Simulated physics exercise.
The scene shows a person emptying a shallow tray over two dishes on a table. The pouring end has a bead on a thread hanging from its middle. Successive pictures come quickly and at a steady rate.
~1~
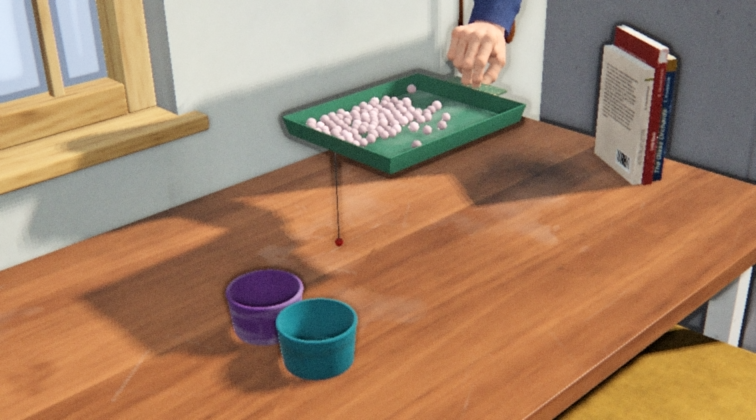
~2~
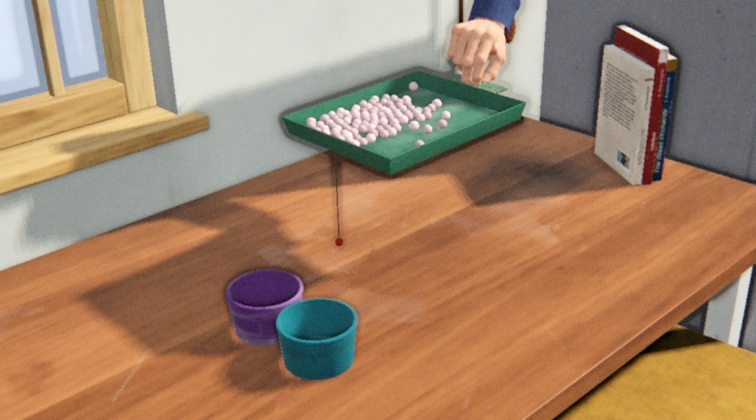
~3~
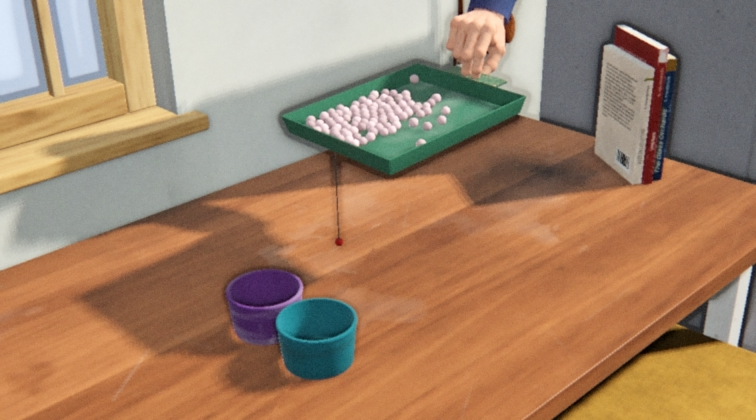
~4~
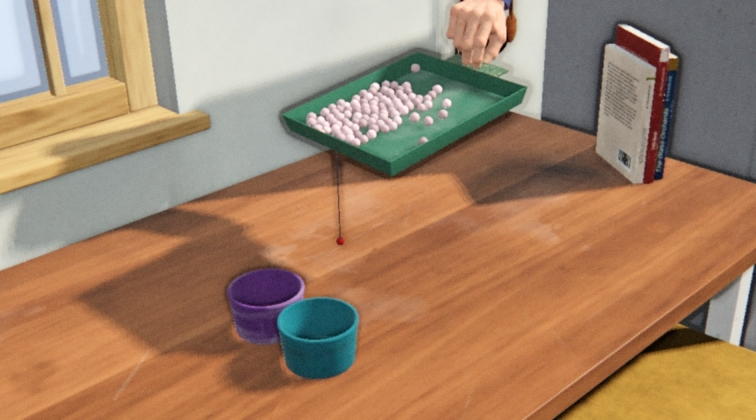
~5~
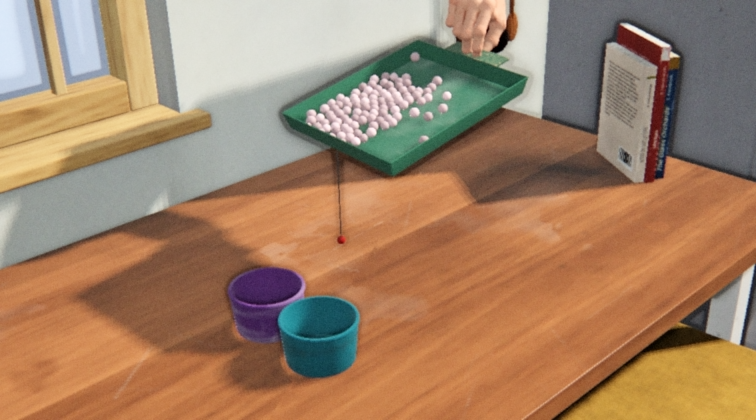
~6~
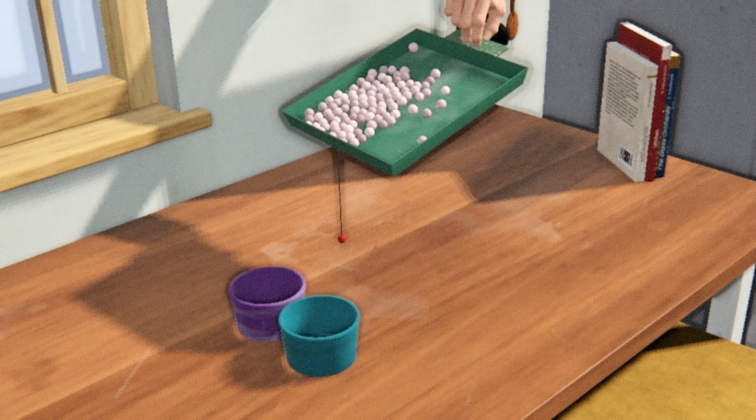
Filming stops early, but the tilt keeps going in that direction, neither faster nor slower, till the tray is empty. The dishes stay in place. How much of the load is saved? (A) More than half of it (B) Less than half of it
B.
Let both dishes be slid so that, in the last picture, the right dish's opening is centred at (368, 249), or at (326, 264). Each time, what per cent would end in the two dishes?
The first try yields 0% and the second yields 20%.
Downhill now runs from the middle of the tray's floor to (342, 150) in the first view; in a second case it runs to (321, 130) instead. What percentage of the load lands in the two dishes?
In order, 10 in a hundred and 0 in a hundred.
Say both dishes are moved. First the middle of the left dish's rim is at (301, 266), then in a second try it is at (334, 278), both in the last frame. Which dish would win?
Well, first the dish at right, then the dish at left.
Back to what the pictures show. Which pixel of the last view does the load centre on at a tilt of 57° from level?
Roughly at (355, 127).
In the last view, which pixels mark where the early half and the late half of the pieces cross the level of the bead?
Initially about (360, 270); subsequently about (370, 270).
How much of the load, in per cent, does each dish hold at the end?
So the left dish keeps 0 per cent, and the right one keeps 0 per cent.
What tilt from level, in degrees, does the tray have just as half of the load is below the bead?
It is at around 90 degrees by then.
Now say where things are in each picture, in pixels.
The first picture shows corners of the pouring end (289, 117) and (390, 155), level; middle of the load (365, 121), sugar pearls; left dish (236, 318); right dish (288, 352); bead on its thread (339, 242).
The second picture shows corners of the pouring end (289, 117) and (390, 156), level; middle of the load (365, 120).
The third picture shows corners of the pouring end (288, 116) and (390, 157), tipped barely, lowest at the right corner; middle of the load (365, 117).
The fourth picture shows corners of the pouring end (289, 114) and (391, 158), tipped a little, lowest at the right corner; middle of the load (366, 112).
The fifth picture shows corners of the pouring end (289, 112) and (391, 159), tipped a little, lowest at the right corner; middle of the load (365, 108).
The sixth picture shows corners of the pouring end (288, 110) and (391, 160), tipped a little, lowest at the right corner; middle of the load (363, 105), the larger part on the move; left dish (239, 315); right dish (290, 348).
Just after the last frame, tray tipped steeply; almost all on the tray; just a few in the air.
A moment on, tray tipped right over; roughly a quarter on the tray; just a few in the right dish; roughly half outside both; roughly a quarter in the air.
Further on, tray tipped past a quarter turn; just a few in the right dish; almost all outside both.
When it is over, tray tipped past a quarter turn; just a few in the right dish; not one in the left dish; almost all outside both.
